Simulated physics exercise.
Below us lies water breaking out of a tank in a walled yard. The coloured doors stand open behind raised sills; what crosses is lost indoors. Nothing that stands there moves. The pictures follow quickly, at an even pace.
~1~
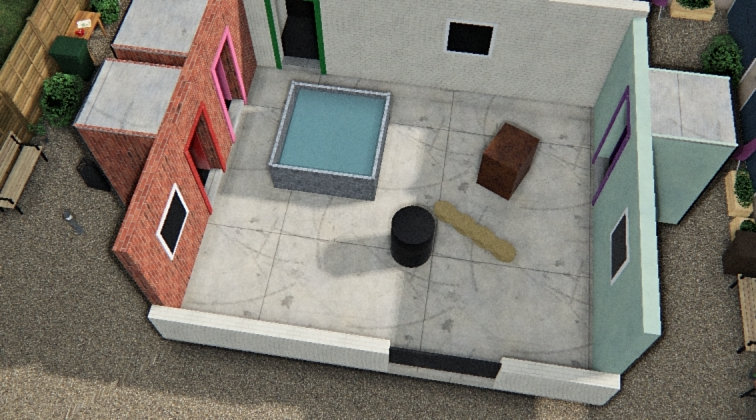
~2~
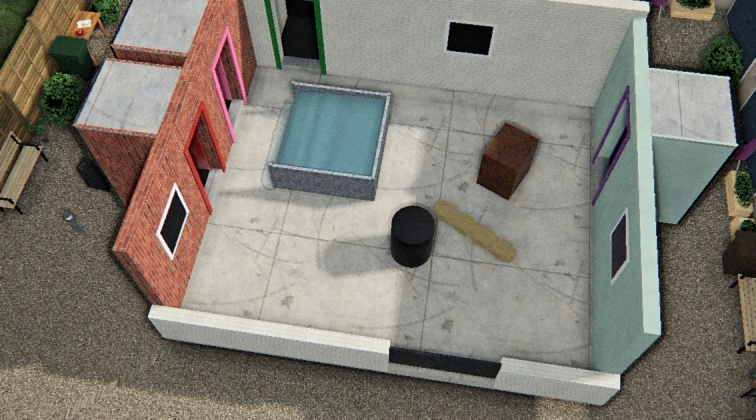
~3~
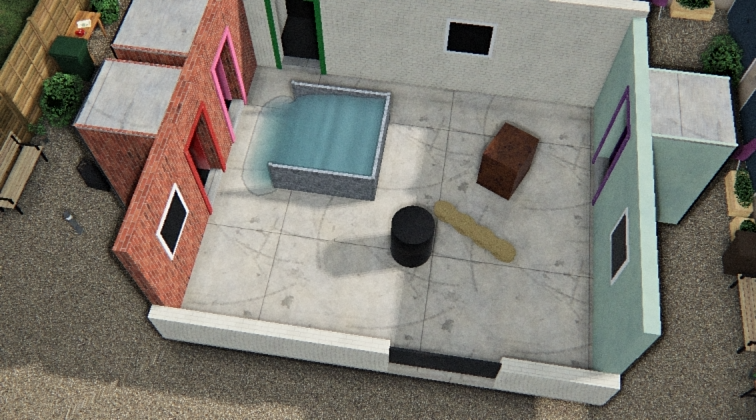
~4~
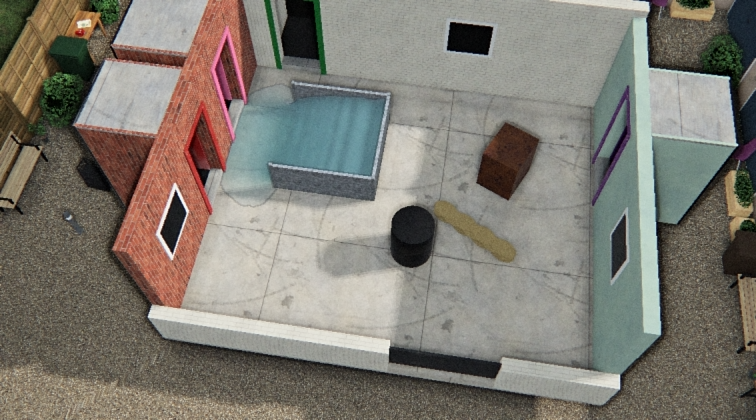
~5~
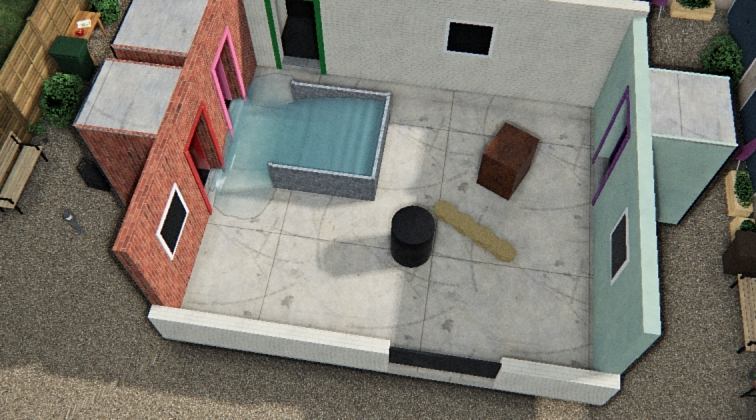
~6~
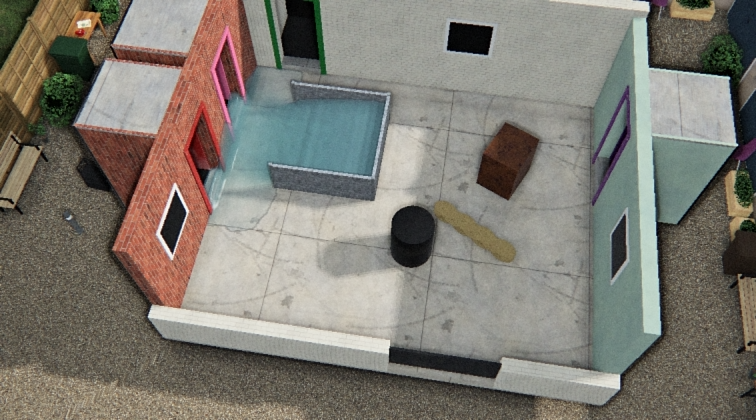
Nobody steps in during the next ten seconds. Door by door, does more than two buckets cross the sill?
The green door takes more than that; the purple door stays under that; the pink door takes more than that; the red door takes more than that.
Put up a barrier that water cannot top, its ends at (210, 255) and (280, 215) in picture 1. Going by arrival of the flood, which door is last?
The door marked purple.
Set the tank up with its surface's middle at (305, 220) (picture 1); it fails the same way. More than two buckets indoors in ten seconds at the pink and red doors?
In short: Pink stays under; red floods.
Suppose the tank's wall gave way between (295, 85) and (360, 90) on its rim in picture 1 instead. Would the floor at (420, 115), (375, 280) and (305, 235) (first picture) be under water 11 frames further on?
As listed: Flooded, dry, dry.
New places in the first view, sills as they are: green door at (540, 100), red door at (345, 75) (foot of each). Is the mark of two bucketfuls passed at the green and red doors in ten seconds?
My reading: The green door stays under, the red door stays under.
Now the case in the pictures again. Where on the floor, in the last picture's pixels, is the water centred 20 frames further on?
Close to (301, 171).
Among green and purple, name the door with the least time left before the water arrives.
I say the green-painted one.
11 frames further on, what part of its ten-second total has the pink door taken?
Close to 90 %.
A moment on, water covers 15 % of the floor; the green door wet at the sill, nothing in, the purple door not reached, the pink door far over two buckets in, the red door over two buckets in.
Next, water covers 25 % of the floor; the green door under two buckets in, the purple door not reached, the pink door far over two buckets in, the red door far over two buckets in.
Then, water covers 45 % of the floor; the green door over two buckets in, the purple door not reached, the pink door far over two buckets in, the red door far over two buckets in.
Later, water covers 80 % of the floor; the green door over two buckets in, the purple door wet at the sill, nothing in, the pink door far over two buckets in, the red door far over two buckets in.
In the end, water covers 95 % of the floor; the green door over two buckets in, the purple door wet at the sill, nothing in, the pink door far over two buckets in, the red door far over two buckets in.
